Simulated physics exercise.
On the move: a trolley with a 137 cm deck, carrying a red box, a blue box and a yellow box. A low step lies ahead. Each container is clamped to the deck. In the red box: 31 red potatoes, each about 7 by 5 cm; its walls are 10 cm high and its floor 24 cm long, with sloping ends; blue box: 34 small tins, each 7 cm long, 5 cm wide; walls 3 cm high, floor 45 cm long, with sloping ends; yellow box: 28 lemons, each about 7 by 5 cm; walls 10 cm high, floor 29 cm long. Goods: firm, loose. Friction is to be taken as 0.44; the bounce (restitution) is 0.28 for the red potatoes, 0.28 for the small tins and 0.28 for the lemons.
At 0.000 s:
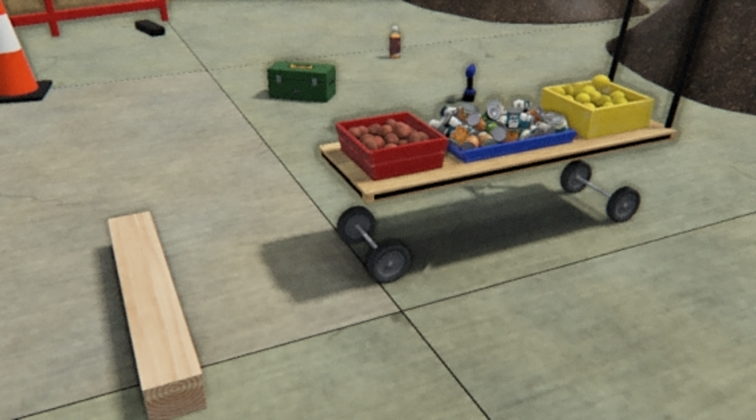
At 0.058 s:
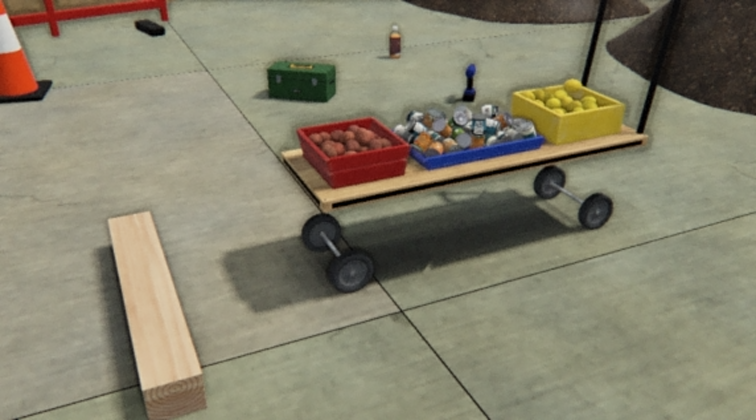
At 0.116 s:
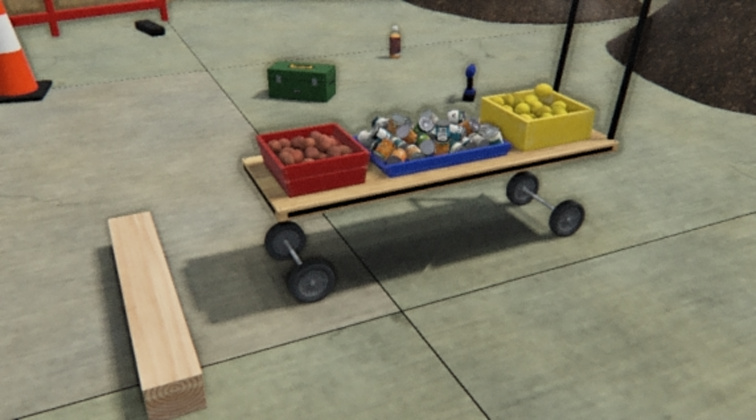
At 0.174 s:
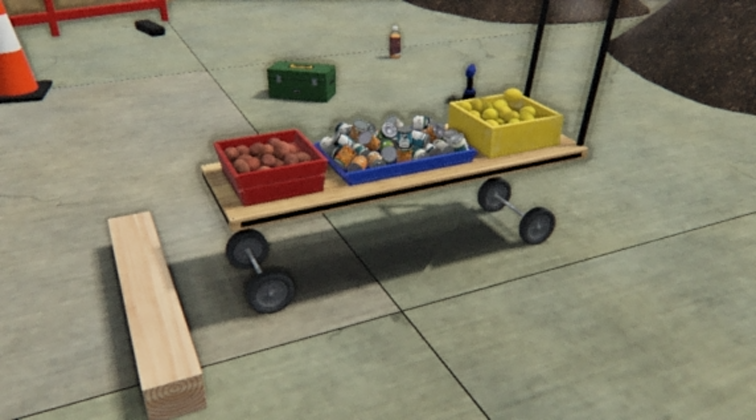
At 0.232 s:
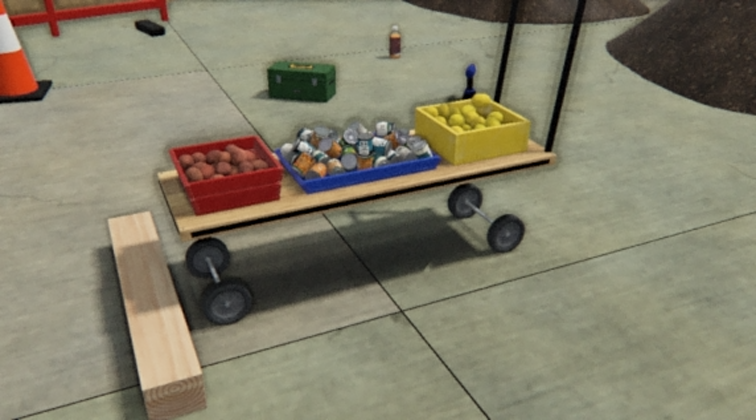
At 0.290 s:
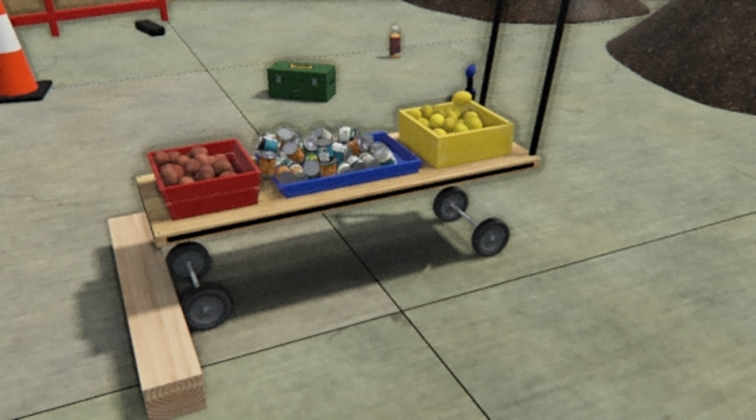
A trolley carrying red potatoes, small tins and yellow items in three open boxes rolled left across the floor to a low wooden step and stopped, and the tins slid left, some past their blue box's end.
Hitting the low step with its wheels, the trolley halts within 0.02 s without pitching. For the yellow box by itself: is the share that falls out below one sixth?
Yes.
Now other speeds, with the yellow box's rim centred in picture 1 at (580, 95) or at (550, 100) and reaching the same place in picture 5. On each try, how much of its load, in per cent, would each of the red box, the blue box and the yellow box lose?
Losses in order of the tries would be red box 0 and 0 %, blue box 40 and 30 %, yellow box 0 and 0 %.
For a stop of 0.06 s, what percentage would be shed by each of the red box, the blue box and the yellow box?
In that case red box 0, blue box 40 and yellow box 0 per cent.
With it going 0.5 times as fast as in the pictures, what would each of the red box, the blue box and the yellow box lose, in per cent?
Red box 0, blue box 20, yellow box 0 per cent.
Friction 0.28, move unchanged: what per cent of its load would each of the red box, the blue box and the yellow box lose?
In that setup red box sheds 10 percent, blue box sheds 50 percent, and yellow box sheds 0 percent.
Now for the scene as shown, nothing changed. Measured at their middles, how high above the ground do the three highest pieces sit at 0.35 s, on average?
About 58 cm.
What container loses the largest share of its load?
Blue box.
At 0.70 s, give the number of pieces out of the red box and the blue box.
Estimate at that time - red box 4, blue box 16, give or take.
After 0.35 s, the red box has all 31, the blue box is down by 6 of 34 and the yellow box has all 28.
After 0.47 s, the red box is down by 1 of 31, the blue box is down by 11 of 34 and the yellow box has all 28.
After 0.70 s, the red box is down by 4 of 31, the blue box is down by 17 of 34 and the yellow box has all 28.
When it is over (at 1.20 s), the red box is down by 4 of 31, the blue box is down by 16 of 34 and the yellow box has all 28. Asked share, 0 of 28, 0 per cent.
